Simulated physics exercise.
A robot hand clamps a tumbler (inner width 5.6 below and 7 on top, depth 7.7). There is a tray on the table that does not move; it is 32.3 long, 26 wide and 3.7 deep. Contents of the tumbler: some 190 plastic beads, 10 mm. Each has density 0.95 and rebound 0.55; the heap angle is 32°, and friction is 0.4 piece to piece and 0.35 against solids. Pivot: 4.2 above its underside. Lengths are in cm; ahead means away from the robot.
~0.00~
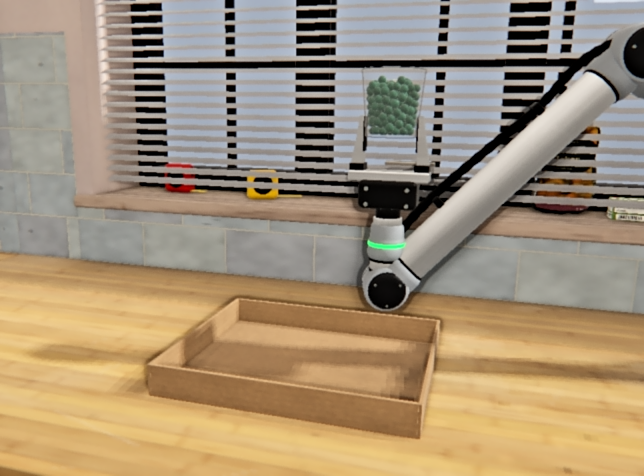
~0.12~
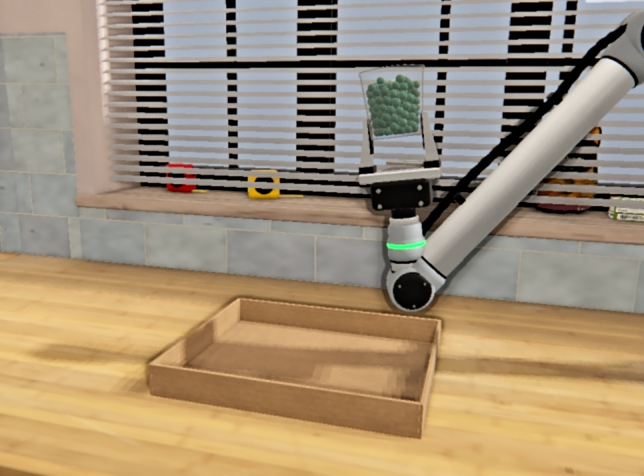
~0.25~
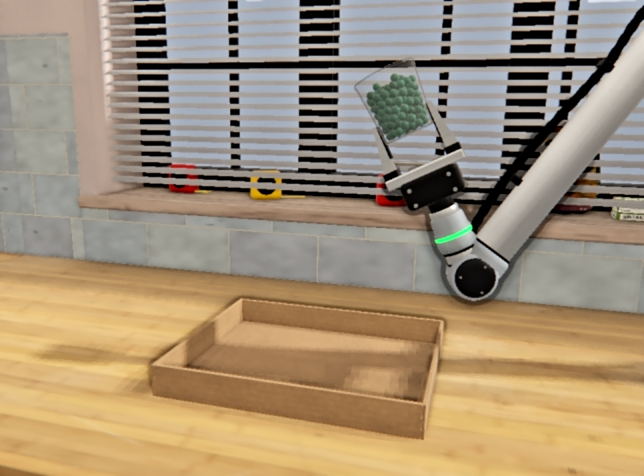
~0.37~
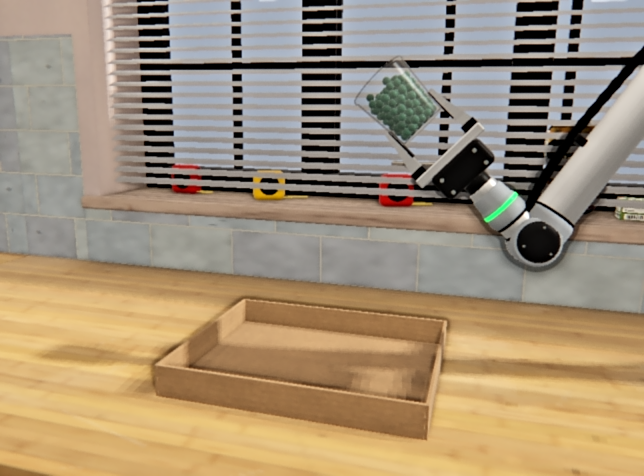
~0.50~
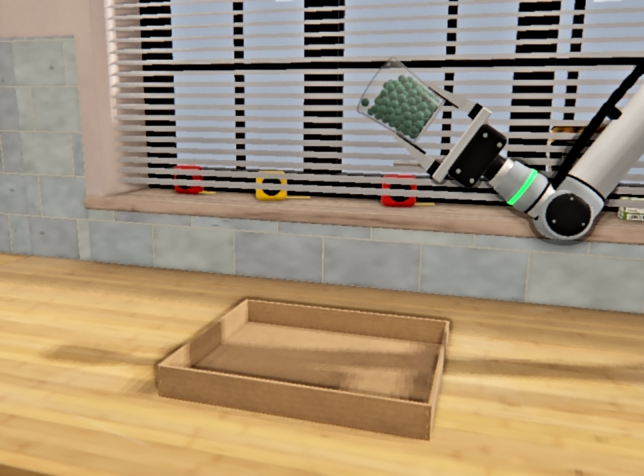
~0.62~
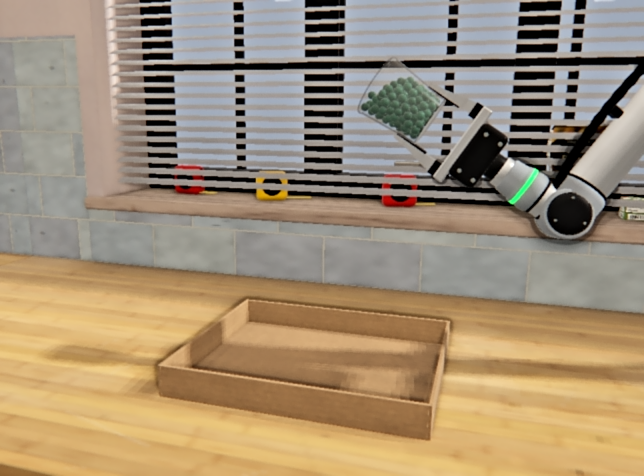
A grey-and-white robot arm with a glowing green ring grips a clear tumbler of green beads above a wooden counter, seen from the front, before a blinded window and grey tiles. A shallow, open brown tray sits below, with red and yellow tape measures along the sill. The gripper swings down to the right, tilting the tumbler steadily leftward, then barely moves, while the view shifts very slightly.
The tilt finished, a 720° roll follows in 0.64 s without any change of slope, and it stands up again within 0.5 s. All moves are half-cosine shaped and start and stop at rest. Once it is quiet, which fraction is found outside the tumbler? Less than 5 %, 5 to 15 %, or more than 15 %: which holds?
The share is less than 5 %.
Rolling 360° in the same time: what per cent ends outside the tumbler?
It would be roughly 0 percent.
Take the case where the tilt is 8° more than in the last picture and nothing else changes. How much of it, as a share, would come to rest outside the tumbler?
In that case some 10 per cent.
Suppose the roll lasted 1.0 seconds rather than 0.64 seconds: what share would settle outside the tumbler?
In that case roughly 0 percent.
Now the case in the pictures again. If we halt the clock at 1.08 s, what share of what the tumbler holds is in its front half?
Looks like around 50 per cent is in the front half.
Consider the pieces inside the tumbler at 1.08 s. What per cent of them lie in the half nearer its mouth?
Mouth-half share: Approx. 50 %.
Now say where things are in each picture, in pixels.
The first frame shows the tumbler middle at (393, 105), upright; upper third of the load around (394, 90), from x 370 to 415, top at y 80; 193 in the tumbler.
The second frame shows the tumbler middle at (394, 105), tipped 8°; upper third of the load around (395, 91), from x 370 to 415, top at y 80.
The third frame shows the tumbler middle at (397, 105), tipped 26°; upper third of the load around (400, 92), from x 370 to 425, top at y 80.
The fourth frame shows the tumbler middle at (401, 104), tipped 46°; upper third of the load around (401, 92), from x 370 to 430, top at y 75.
The fifth frame shows the tumbler middle at (404, 104), tipped 57°; upper third of the load around (403, 93), from x 365 to 435, top at y 80.
The sixth frame shows the tumbler middle at (404, 104), tipped 57°; upper third of the load around (404, 93), from x 365 to 435, top at y 80; 193 in the tumbler.
After 1.08 s, tipped 57°, highest piece 40 above the table; 189 in the tumbler, 4 in flight or on a rim.
After 1.53 s, tipped 25°, highest piece 38 above the table; 188 in the tumbler, 5 in the tray.
After 1.96 s, upright, highest piece 40 above the table; 188 in the tumbler, 5 in the tray.
After 2.66 s, upright, highest piece 40 above the table; 188 in the tumbler, 5 in the tray.
In the end, 188 in the tumbler, 5 in the tray. That is 3 % outside the tumbler.
